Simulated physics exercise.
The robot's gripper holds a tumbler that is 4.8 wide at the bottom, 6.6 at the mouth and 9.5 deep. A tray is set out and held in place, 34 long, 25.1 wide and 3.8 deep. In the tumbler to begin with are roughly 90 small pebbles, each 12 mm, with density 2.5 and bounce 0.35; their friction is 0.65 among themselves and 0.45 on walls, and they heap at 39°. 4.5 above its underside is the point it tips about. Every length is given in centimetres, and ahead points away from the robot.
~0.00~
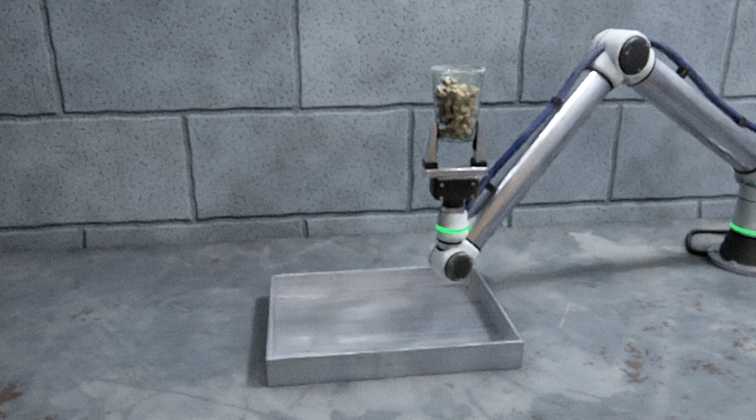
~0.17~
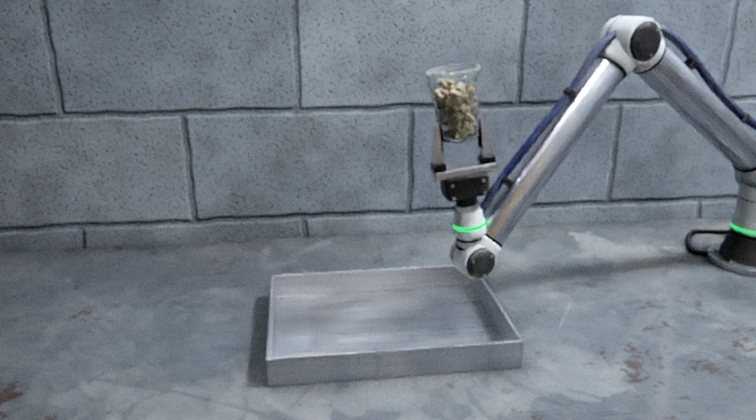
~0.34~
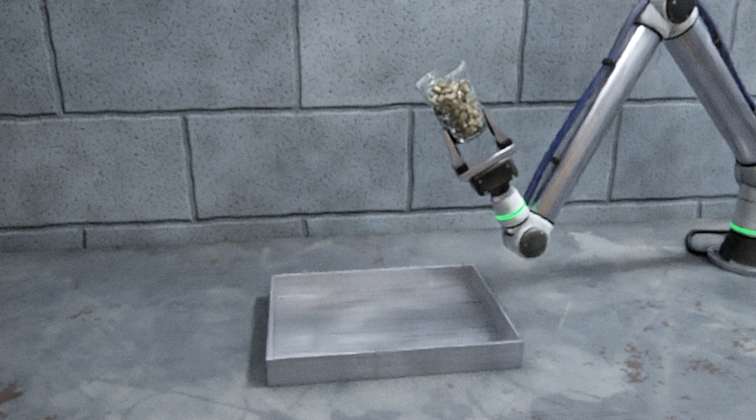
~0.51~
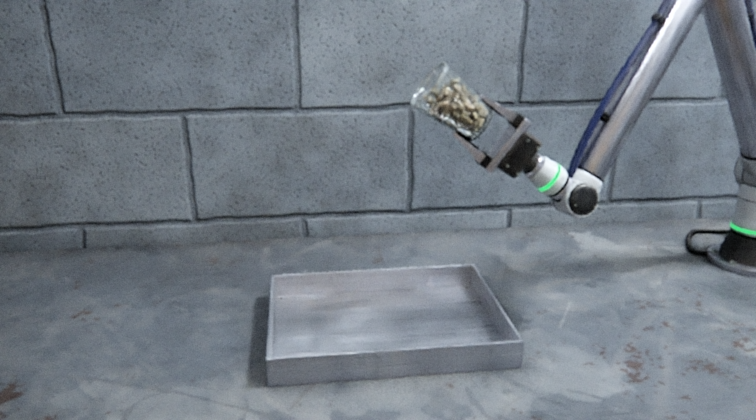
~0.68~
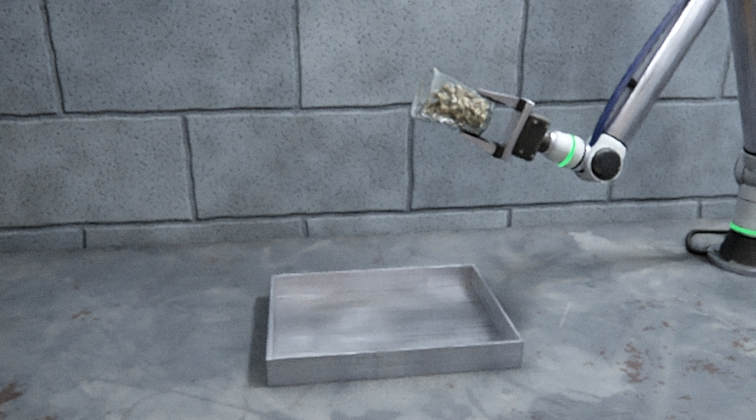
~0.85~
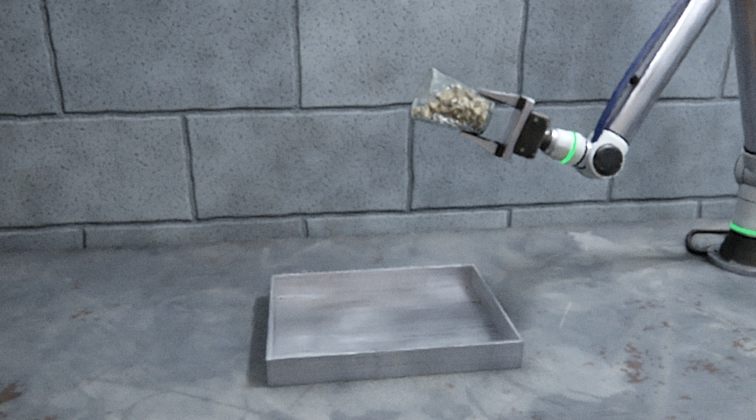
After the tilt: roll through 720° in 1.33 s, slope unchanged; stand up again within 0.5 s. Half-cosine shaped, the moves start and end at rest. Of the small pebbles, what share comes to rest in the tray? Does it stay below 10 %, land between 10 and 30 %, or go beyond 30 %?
It stays below 10 %.
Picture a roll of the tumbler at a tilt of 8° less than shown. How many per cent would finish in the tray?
Then roughly 0 per cent.
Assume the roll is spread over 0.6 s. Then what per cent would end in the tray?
In that case roughly 0 percent.
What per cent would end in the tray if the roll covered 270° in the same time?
Estimate: Approx. 0 per cent.
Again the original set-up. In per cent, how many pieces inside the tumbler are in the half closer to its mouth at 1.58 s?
Something near 45 in a hundred.
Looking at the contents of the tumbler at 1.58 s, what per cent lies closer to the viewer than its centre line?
I'd say about 50 per cent sits in the front half.
After 1.58 s, tipped 69°, highest piece 37 above the table; 92 in the tumbler, 2 in the tray.
After 2.31 s, tipped 57°, highest piece 37 above the table; 88 in the tumbler, 4 in the tray, 2 in flight or on a rim.
After 2.88 s, upright, highest piece 39 above the table; 88 in the tumbler, 6 in the tray.
After 3.58 s, upright, highest piece 39 above the table; 88 in the tumbler, 6 in the tray.
At rest, 88 in the tumbler, 6 in the tray. That is 6 % in the tray.
